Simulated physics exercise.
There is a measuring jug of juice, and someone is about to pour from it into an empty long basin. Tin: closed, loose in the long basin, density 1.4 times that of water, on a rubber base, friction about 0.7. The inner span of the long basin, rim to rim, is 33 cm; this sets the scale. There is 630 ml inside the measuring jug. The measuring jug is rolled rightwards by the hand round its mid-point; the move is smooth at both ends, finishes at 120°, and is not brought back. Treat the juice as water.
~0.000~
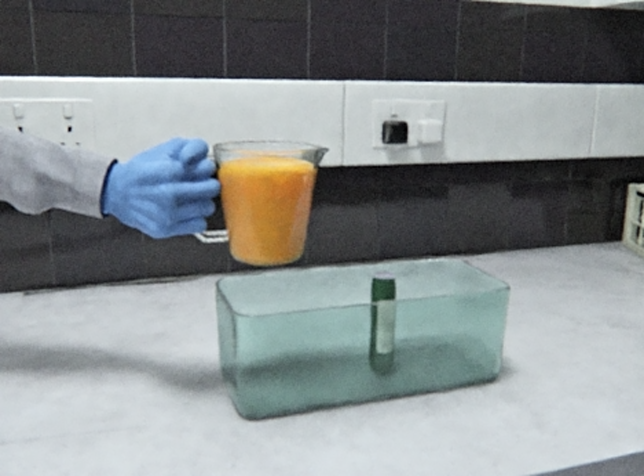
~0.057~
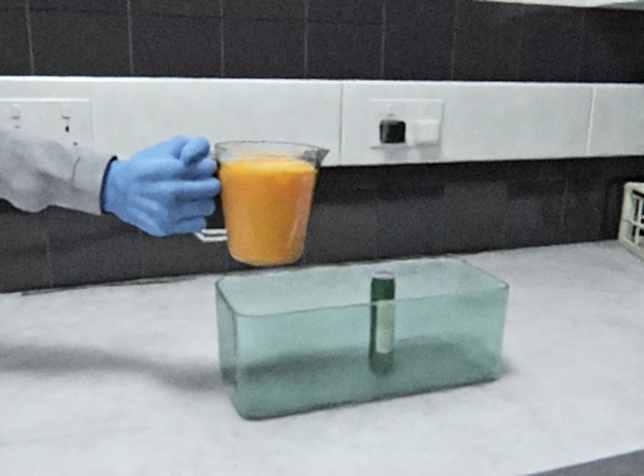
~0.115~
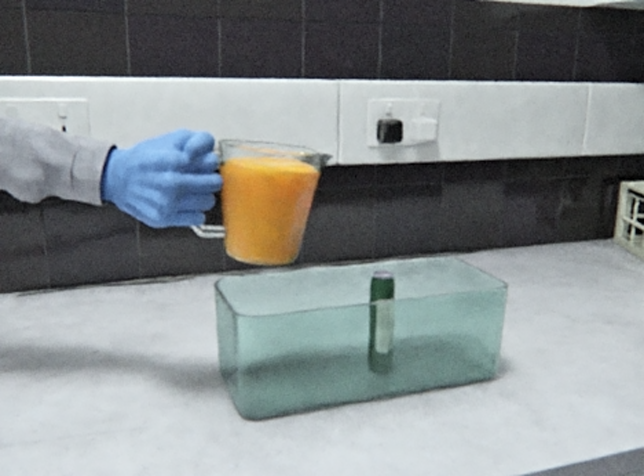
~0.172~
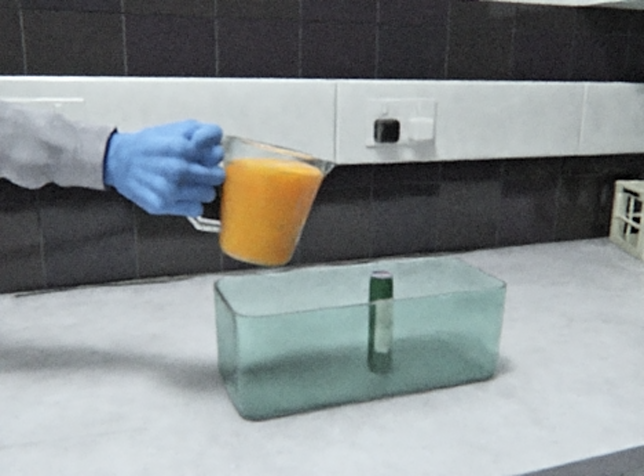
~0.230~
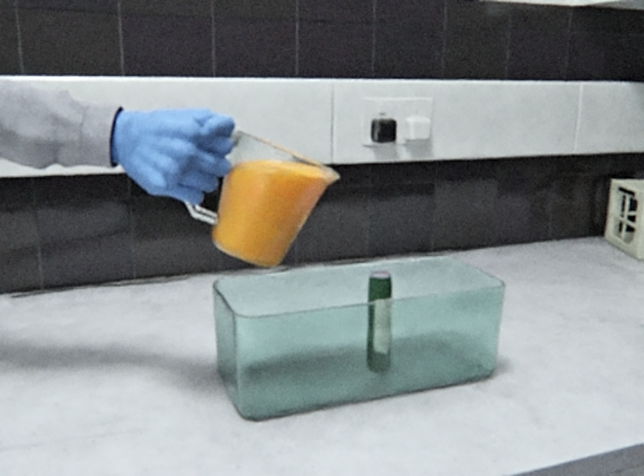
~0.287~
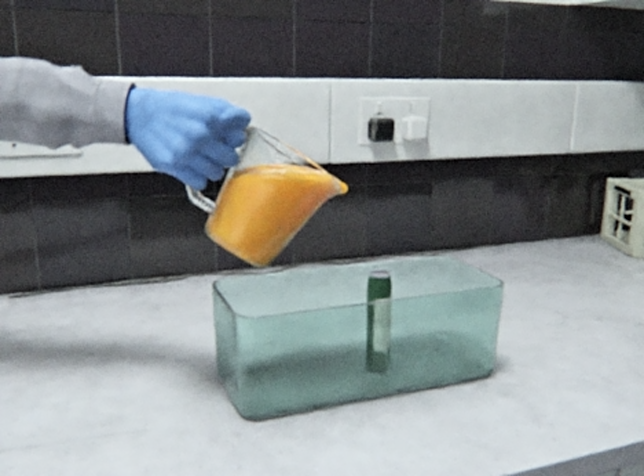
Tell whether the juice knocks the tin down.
It will weather it.
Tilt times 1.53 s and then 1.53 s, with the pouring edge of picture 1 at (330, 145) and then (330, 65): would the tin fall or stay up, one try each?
Try 1: Tipped over; try 2: Tipped over.
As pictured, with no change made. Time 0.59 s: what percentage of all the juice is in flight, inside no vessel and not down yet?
Near 18 per cent of it all.
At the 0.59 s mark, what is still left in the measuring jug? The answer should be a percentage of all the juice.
About 42 per cent.
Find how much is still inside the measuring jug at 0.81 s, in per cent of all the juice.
Around 2 in a hundred is still there.
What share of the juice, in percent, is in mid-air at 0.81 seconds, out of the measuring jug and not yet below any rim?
Close to 3 in every hundred parts.
Then, 0.59 s in, the tilt is 102° and 42 per cent is still to pour; the tin stands where it began.
Then, 0.81 s in, the tilt is 120° and 2 per cent is still to pour; the tin stands where it began.
Then, 1.04 s in, the tilt is 120° and 0 per cent is still to pour; the tin stands where it began.
Then, 1.29 s in, the tilt is 120° and 0 per cent is still to pour; the tin stands where it began.
Finally, the tin stands where it began.
